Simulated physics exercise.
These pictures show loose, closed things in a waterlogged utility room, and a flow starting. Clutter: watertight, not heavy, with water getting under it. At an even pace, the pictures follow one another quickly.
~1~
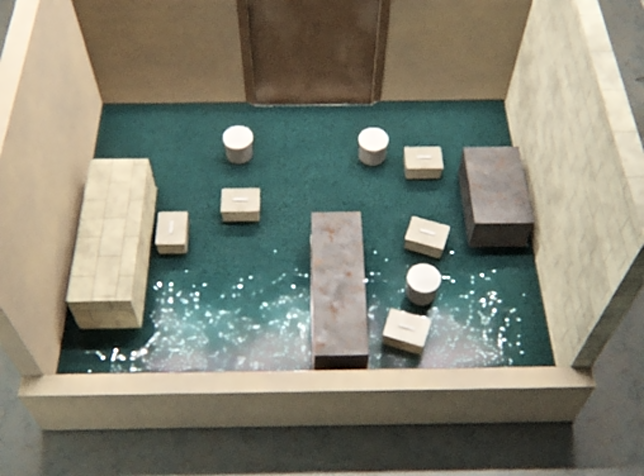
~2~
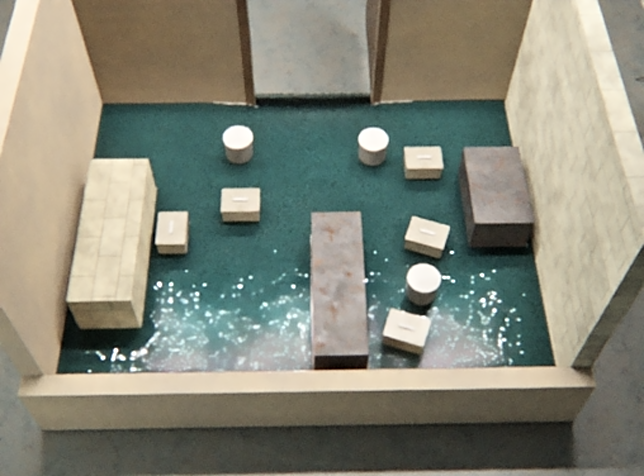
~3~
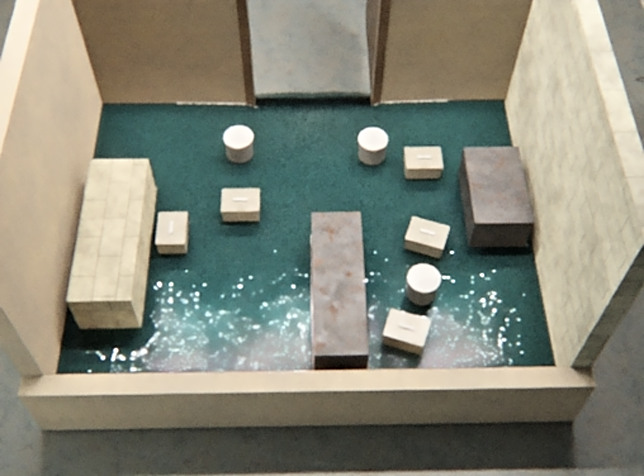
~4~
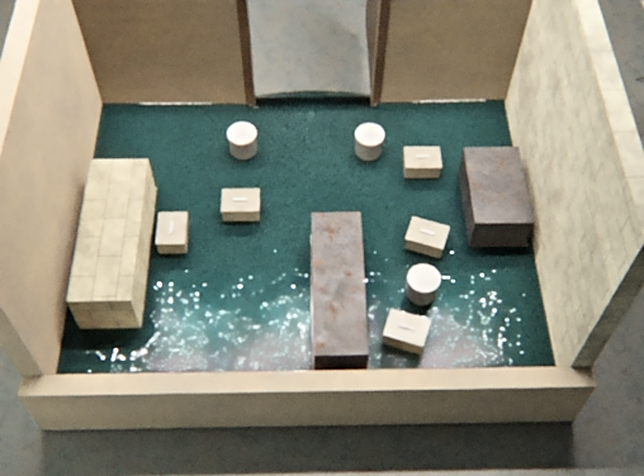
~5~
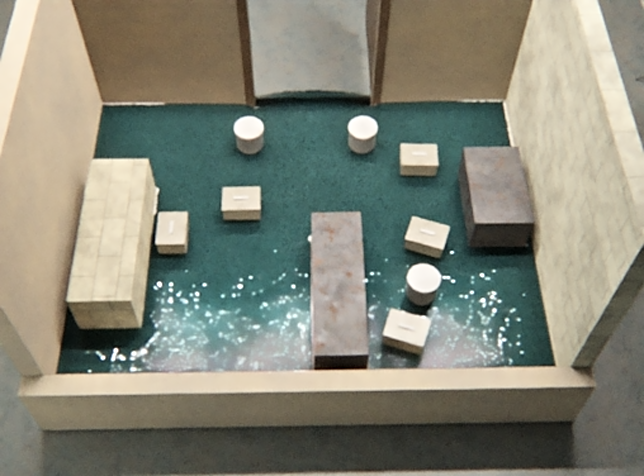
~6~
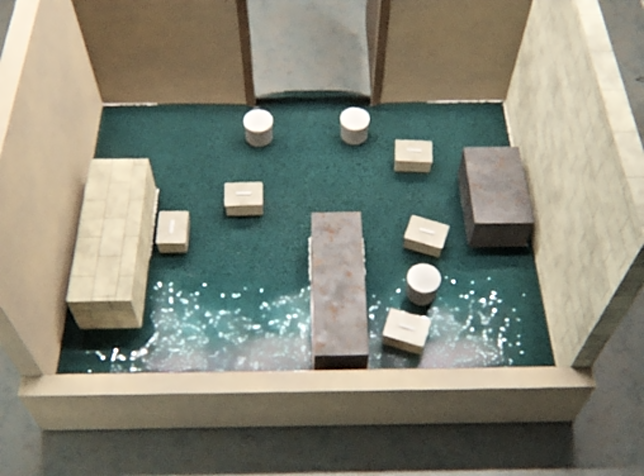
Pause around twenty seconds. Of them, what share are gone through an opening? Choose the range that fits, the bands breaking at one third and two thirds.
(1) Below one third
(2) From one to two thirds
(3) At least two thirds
3, at least two thirds.
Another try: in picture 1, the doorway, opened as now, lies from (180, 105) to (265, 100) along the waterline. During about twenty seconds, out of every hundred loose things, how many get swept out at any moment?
By my count, 60 percent.
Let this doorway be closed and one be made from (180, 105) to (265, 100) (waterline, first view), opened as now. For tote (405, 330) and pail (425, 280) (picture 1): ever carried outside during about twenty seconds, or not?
Outcome by order: Not lost; not lost.
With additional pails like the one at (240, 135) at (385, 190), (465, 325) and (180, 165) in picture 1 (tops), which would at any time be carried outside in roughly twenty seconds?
Exits, remains, exits.
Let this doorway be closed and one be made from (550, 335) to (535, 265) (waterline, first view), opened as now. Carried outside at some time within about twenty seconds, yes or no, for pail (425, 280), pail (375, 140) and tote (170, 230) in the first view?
First escapes, second escapes, third never leaves.
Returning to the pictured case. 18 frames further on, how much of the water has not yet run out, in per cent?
That comes to roughly 66 parts in a hundred.
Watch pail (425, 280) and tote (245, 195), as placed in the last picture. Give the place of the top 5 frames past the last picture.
Around (414, 254) and (259, 165).
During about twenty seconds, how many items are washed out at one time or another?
Count: 7.
A moment on, 2 of 8 are out; 6 afloat.
Next, 4 of 8 are out; 4 afloat.
Later, 6 of 8 are out; 2 afloat.
In the end, 7 of 8 are out; 1 afloat.
